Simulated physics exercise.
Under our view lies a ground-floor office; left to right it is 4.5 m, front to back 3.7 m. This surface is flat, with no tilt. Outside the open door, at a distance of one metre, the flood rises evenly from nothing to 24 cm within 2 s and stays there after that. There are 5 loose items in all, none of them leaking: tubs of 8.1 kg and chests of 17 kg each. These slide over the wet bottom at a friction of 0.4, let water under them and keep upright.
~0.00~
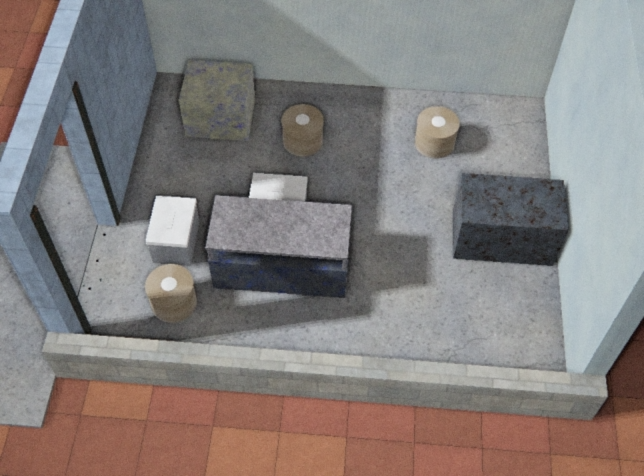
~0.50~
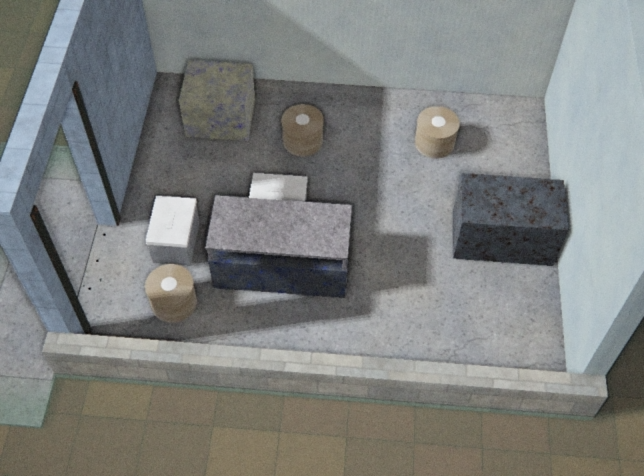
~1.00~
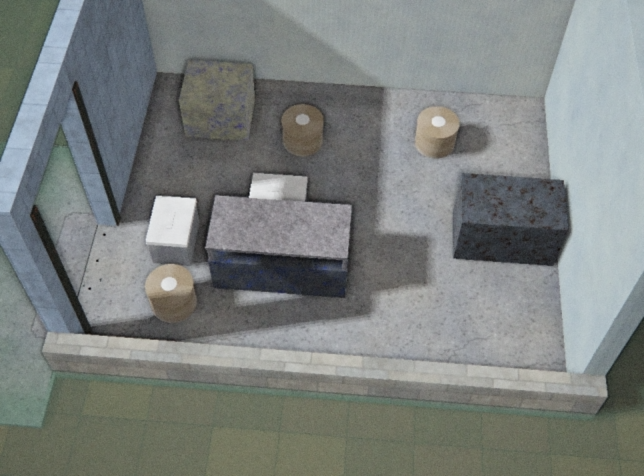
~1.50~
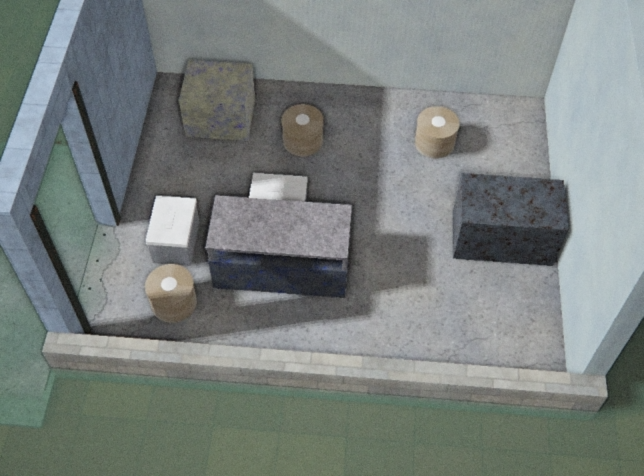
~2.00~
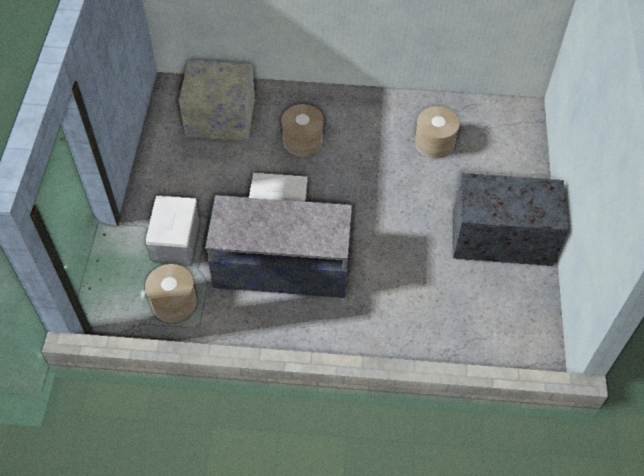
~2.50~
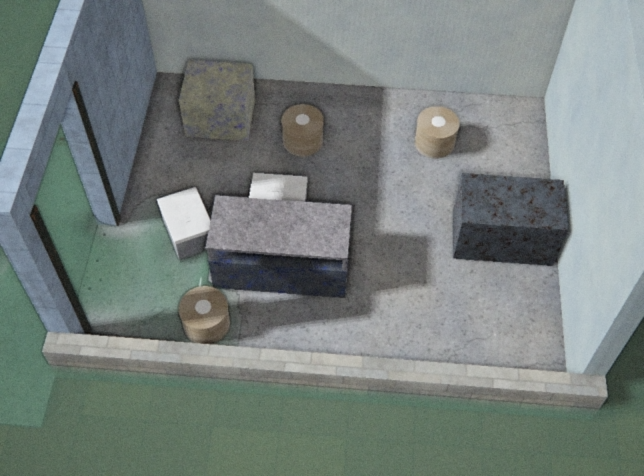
Ground-floor office with green water spreading over the tiles outside, entering through the left doorway and shifting a tub and a white chest.
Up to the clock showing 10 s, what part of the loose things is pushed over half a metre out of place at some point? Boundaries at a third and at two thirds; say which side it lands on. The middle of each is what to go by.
It is a large fraction, two thirds or more.
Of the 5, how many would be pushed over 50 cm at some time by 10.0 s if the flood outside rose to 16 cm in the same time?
Count: 2.
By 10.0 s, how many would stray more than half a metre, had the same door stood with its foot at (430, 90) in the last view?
You'd get 2 in that case.
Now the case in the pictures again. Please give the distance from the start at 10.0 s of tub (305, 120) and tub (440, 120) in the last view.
200 cm, 60 cm.
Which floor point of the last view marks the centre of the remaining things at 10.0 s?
Roughly at (428, 145).
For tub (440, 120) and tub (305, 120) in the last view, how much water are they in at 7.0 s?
First about 1 cm, second about 4 cm.
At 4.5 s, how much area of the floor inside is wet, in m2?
Somewhere around 10.0 m2, roughly.
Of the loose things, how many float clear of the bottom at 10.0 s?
5 of them.
After 3.5 s 2 of 5 are over 50 cm from their spots; 0 afloat.
After 4.5 s 2 of 5 are over 50 cm from their spots; 0 afloat.
After 7.0 s 3 of 5 are over 50 cm from their spots; 1 afloat.
After 10.0 s 4 of 5 are over 50 cm from their spots, and 4 have been at some point; 5 afloat.
